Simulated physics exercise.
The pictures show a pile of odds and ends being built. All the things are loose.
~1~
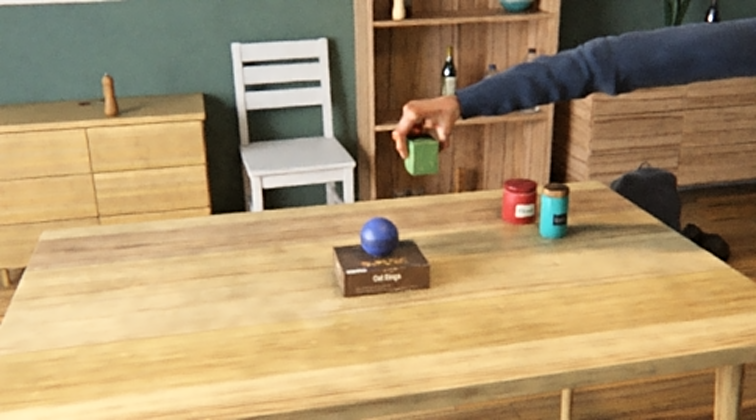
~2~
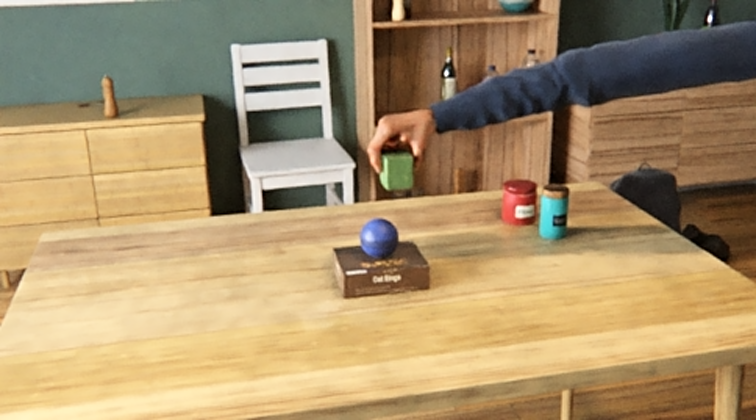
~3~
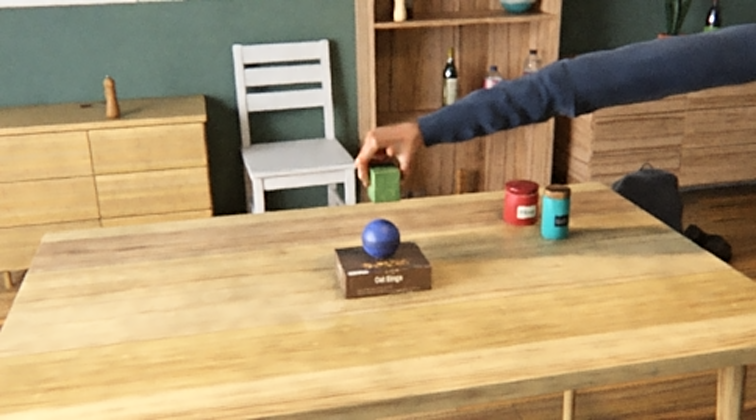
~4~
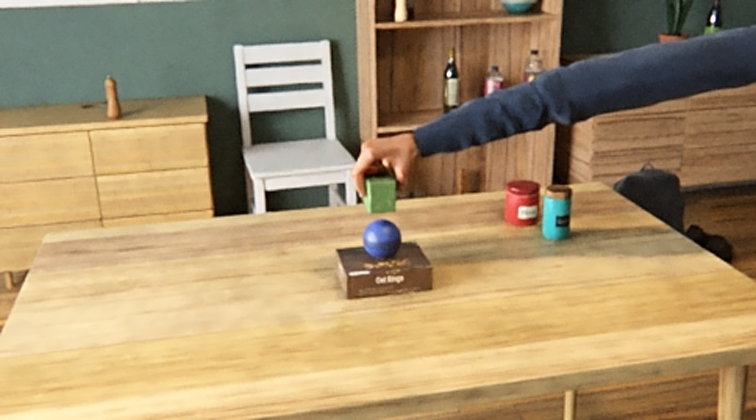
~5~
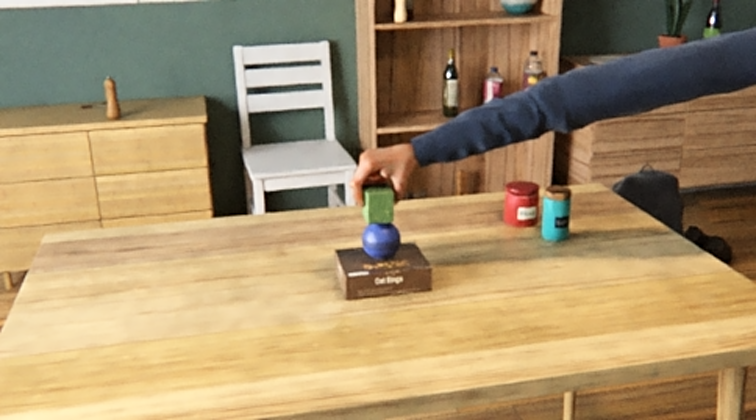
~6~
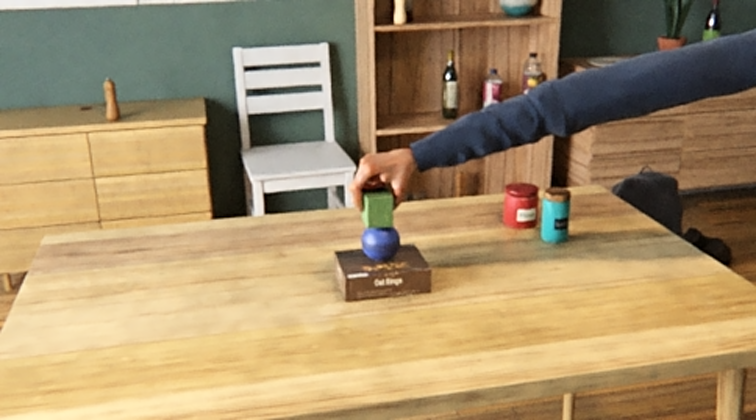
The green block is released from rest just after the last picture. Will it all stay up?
As it turns out, it comes apart.
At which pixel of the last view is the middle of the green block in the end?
Near (260, 289).
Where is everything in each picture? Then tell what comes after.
The first picture shows coming down; green block (422, 155); red jar (520, 201).
The second picture shows coming down; green block (396, 169); turquoise jar (555, 212).
The third picture shows coming down; green block (384, 183); red jar (522, 203).
The fourth picture shows coming down; green block (380, 193); turquoise jar (558, 212).
The fifth picture shows coming down; green block (378, 203); red jar (522, 204).
The sixth picture shows set down, still held; green block (377, 208); turquoise jar (556, 215).
Then, 0.40 s after the last picture, green block now fallen.
Then, 0.50 s after the last picture, things are still on the move.
Then, 0.60 s after the last picture, as before.
At rest, fallen, green block; the other 4 in place. Seen from the same camera at the end, green block near (259, 288). The pile gives way.
